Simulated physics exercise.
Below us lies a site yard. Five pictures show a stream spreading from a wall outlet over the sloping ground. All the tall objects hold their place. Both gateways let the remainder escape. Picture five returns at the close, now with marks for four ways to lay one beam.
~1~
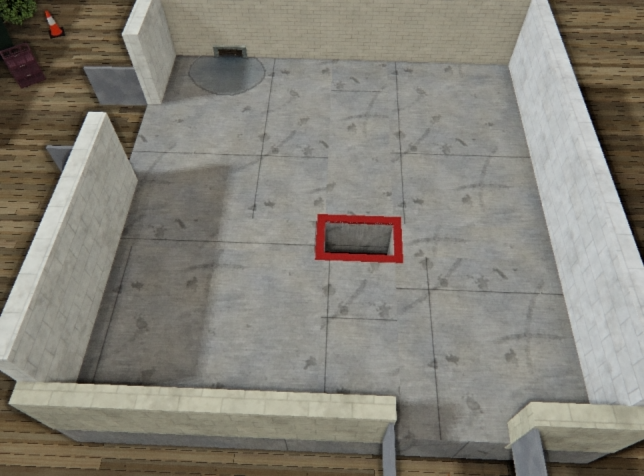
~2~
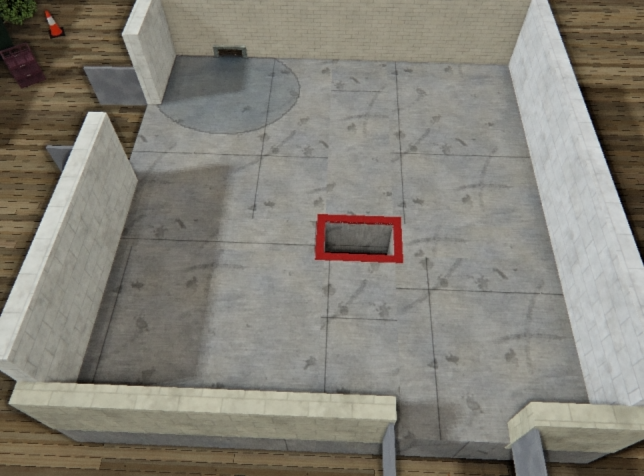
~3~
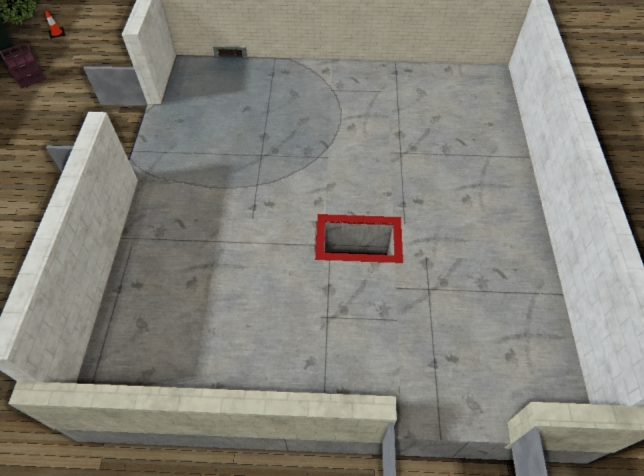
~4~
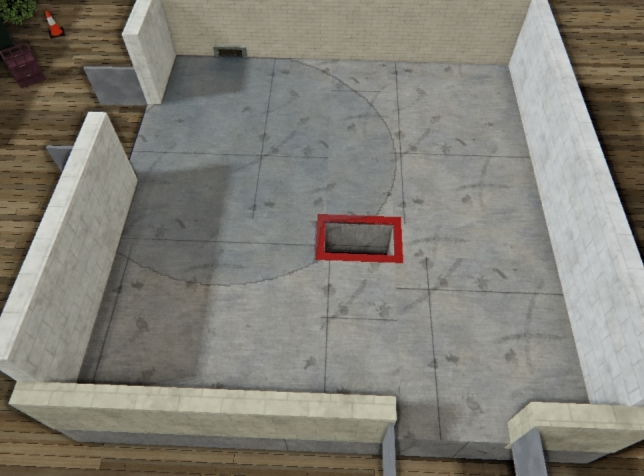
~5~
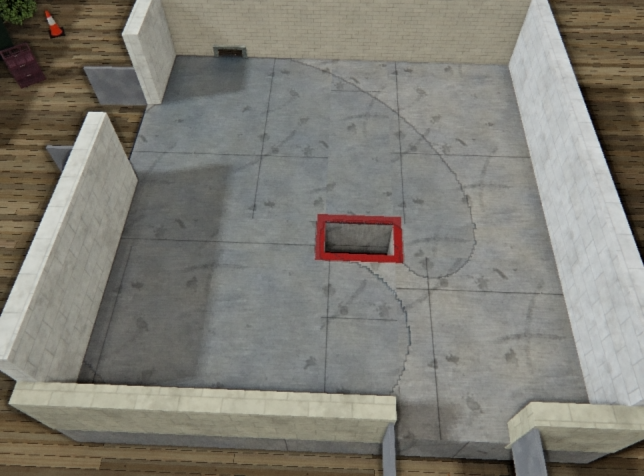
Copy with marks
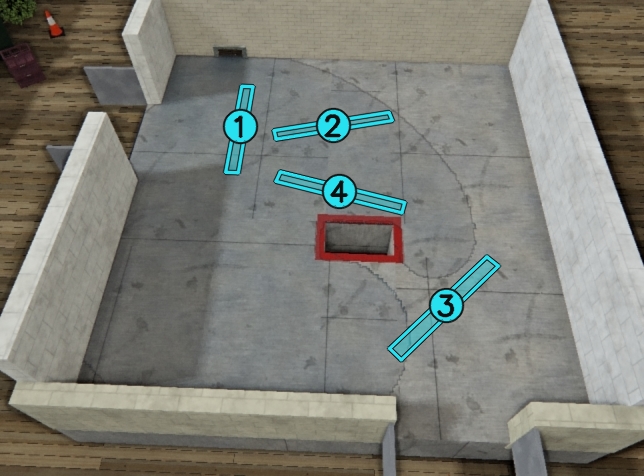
At first, a small dark wet patch lies beside the outfall at the back left of a walled yard, away from the red-edged gully. The water spreads across the paving toward the viewer and to the right, then reaches the gully, enters it and extends past its sides.
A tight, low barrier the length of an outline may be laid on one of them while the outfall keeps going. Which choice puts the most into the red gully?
Best: 3.
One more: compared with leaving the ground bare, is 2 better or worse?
Place 2 is worse.
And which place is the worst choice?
That would be 4.
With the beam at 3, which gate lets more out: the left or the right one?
More leaves on the right.
On the marked copy, 1 from (231, 172) to (247, 86); 2 from (275, 134) to (390, 116); 3 from (395, 354) to (492, 261); 4 from (278, 176) to (403, 207).
For place 1, about 13 % of the stream goes into the red gully, about 86 % out by the gates.
For place 2, about 11 % of the stream goes into the red gully, about 87 % out by the gates.
For place 3, about 25 % of the stream goes into the red gully, about 71 % out by the gates.
For place 4, about 5 % of the stream goes into the red gully, about 94 % out by the gates.
